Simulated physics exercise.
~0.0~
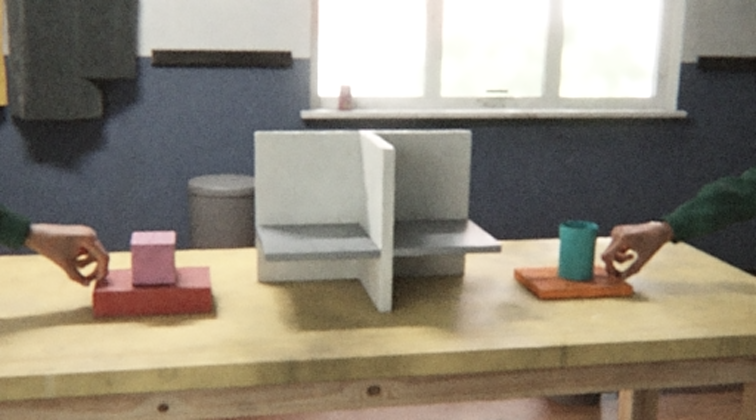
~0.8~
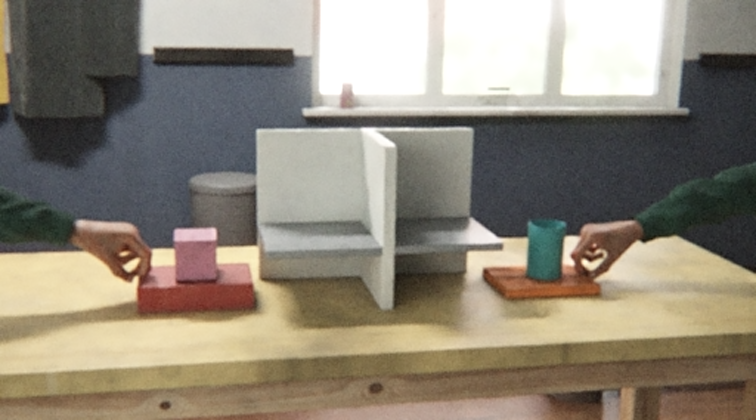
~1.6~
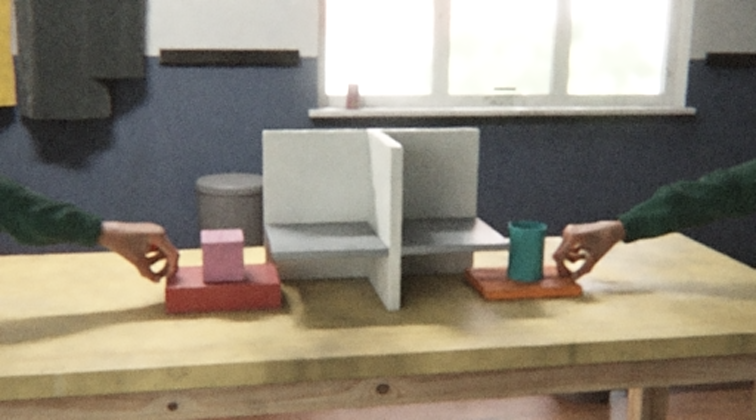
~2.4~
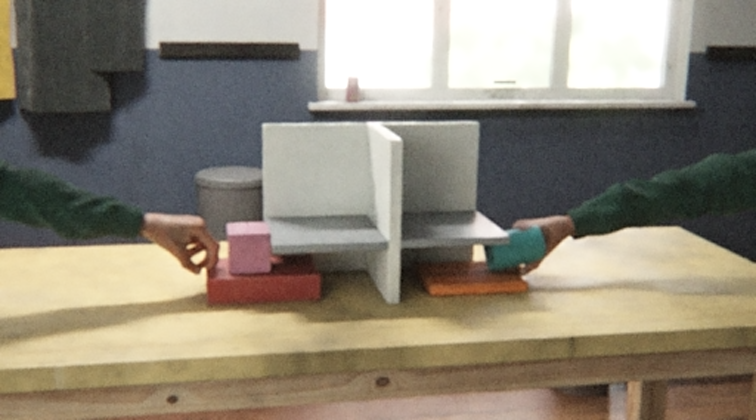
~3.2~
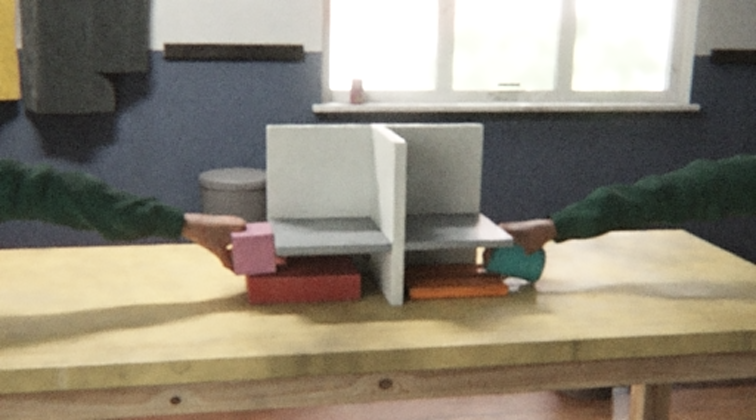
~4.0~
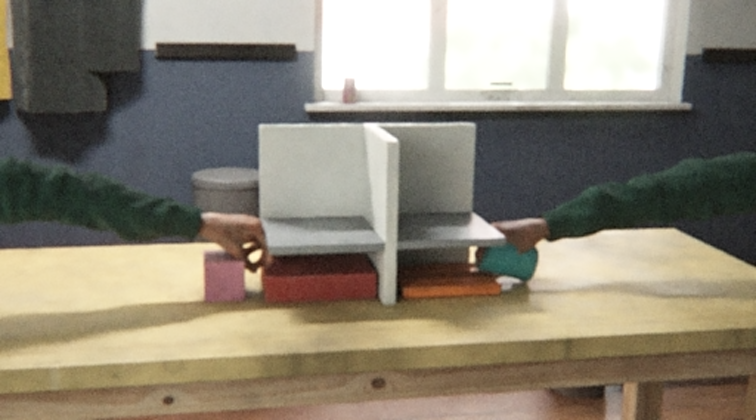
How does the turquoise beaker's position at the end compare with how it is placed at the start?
The turquoise beaker stands upright on the orange board at the start, but at the end it is lying on its side.
